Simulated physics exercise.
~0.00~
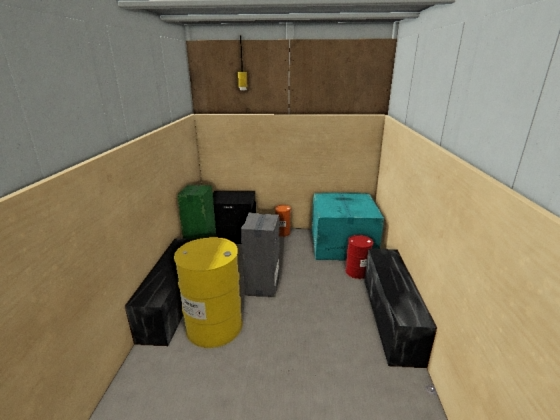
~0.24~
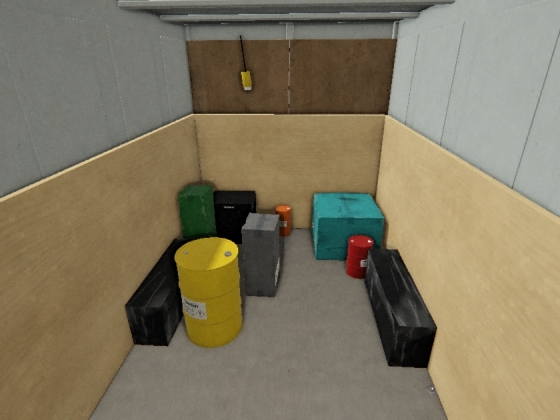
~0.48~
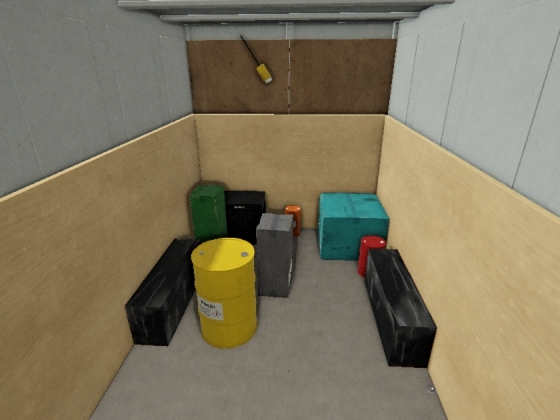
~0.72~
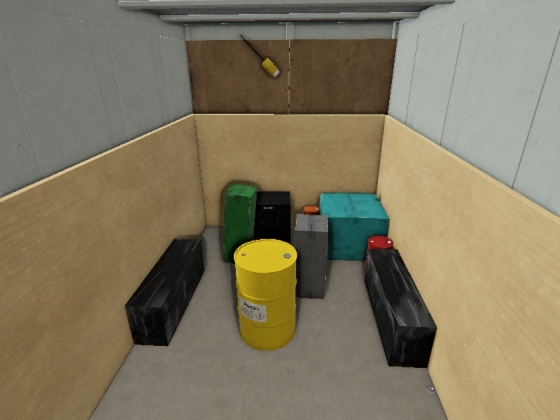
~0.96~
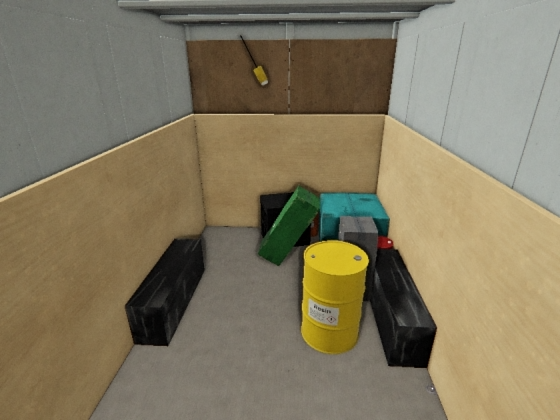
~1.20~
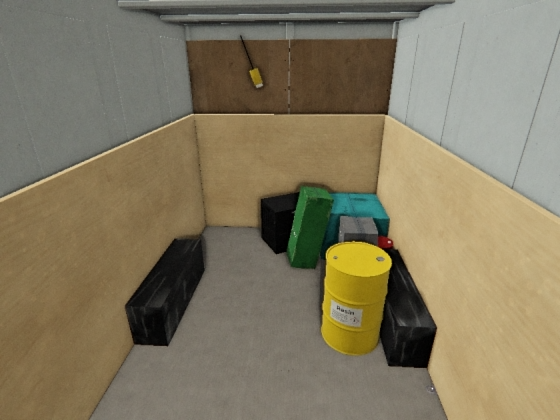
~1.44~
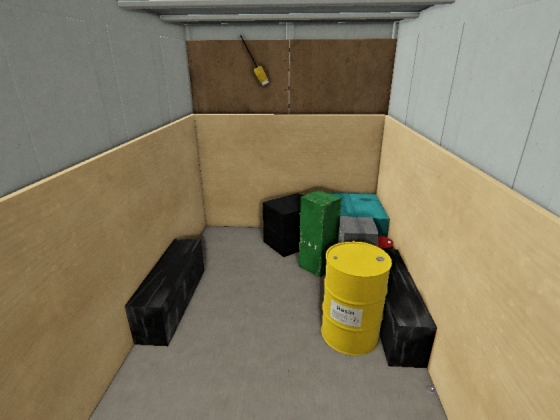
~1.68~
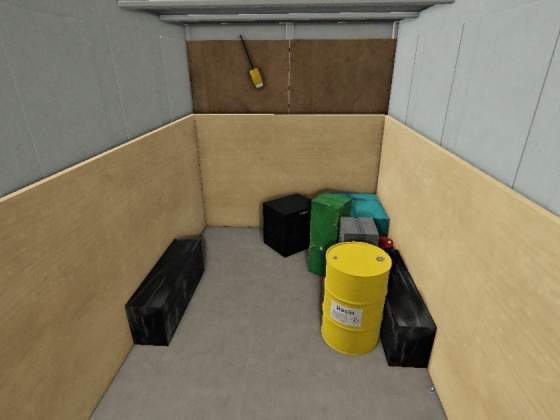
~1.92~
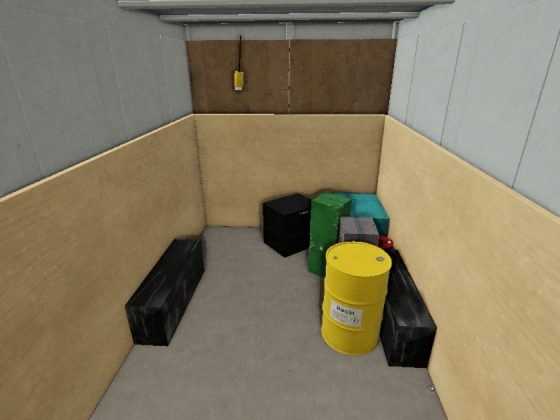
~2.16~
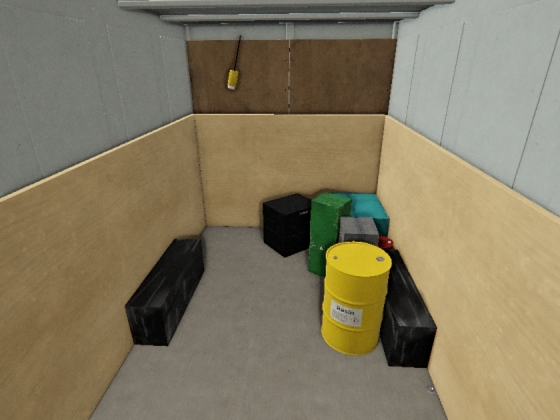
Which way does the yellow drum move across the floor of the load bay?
The yellow drum slides to the right, staying upright, and comes to rest beside the long black wheel box on that side.
In the load bay of a van, a hanging lamp swings as the yellow drum, grey box, green box, black chest and canisters slide right; the green box leans, then settles upright, and the load rests bunched toward the right near the turquoise box, the orange canister out of sight.
